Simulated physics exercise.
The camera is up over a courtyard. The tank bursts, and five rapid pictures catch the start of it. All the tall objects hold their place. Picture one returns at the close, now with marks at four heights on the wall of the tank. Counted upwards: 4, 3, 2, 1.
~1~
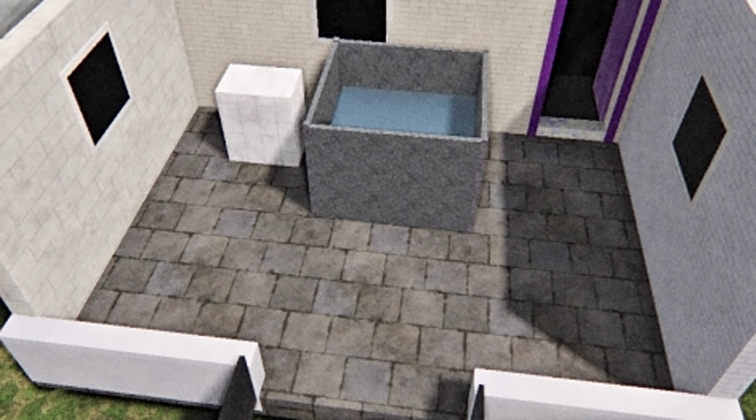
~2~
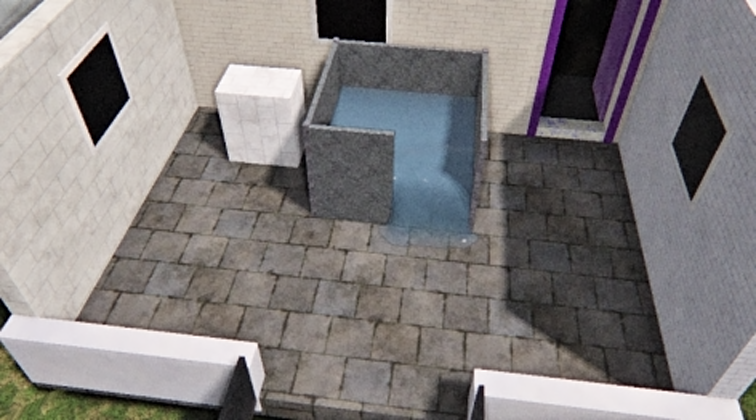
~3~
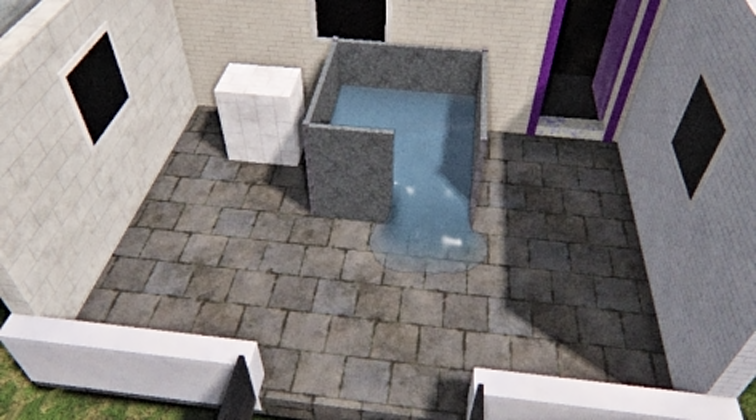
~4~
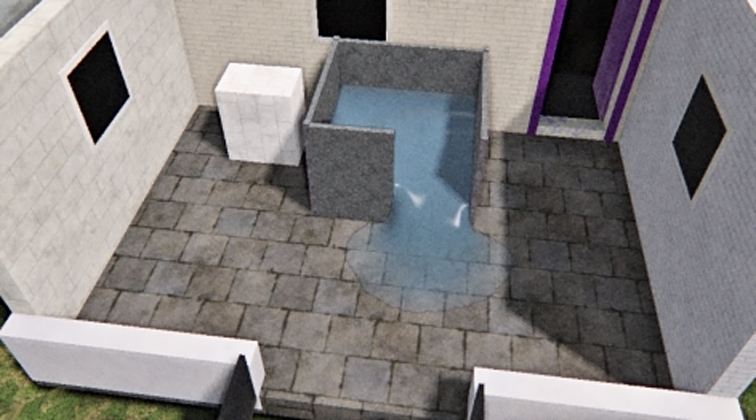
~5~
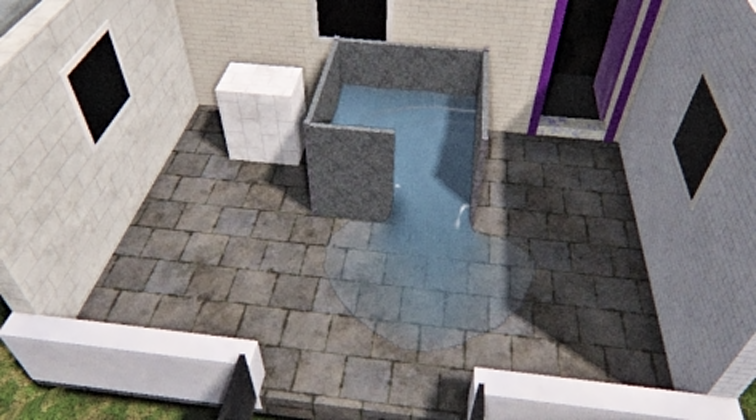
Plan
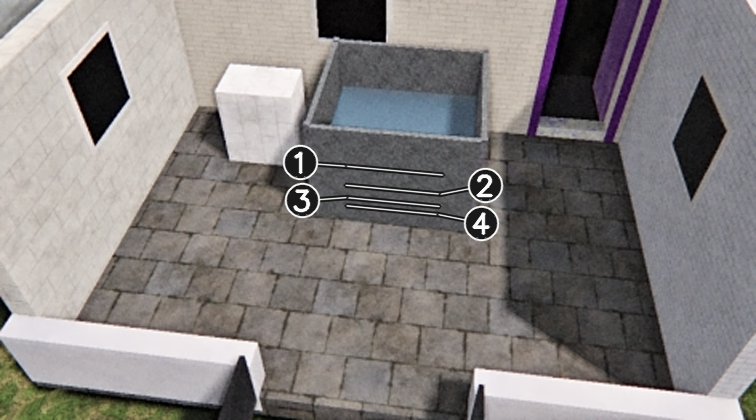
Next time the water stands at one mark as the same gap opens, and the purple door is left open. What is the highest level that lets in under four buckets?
Go for 1.
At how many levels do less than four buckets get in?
All of them.
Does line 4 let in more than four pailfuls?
No.
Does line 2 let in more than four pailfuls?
No, that is safe.
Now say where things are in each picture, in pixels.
Water in the tank at rest, its middle at (401, 129); foot of the purple doorway at (569, 138); open gate at (364, 352), in the first frame.
In the second frame, 1 % of the ground under water, visible out to (386, 230).
In the third frame, 3 % of the ground under water, visible out to (391, 262).
In the fourth frame, 8 % of the ground under water, visible out to (409, 304).
In the fifth frame, 13 % of the ground under water, visible out to (514, 297).
In white, 1 at (393, 170); 2 at (392, 189); 3 at (392, 202); 4 at (392, 210); from the bottom up 4, 3, 2, 1.
With 1, a bucket or two gets in.
With 2, nothing gets over.
With 3, nothing gets over.
With 4, nothing gets over.
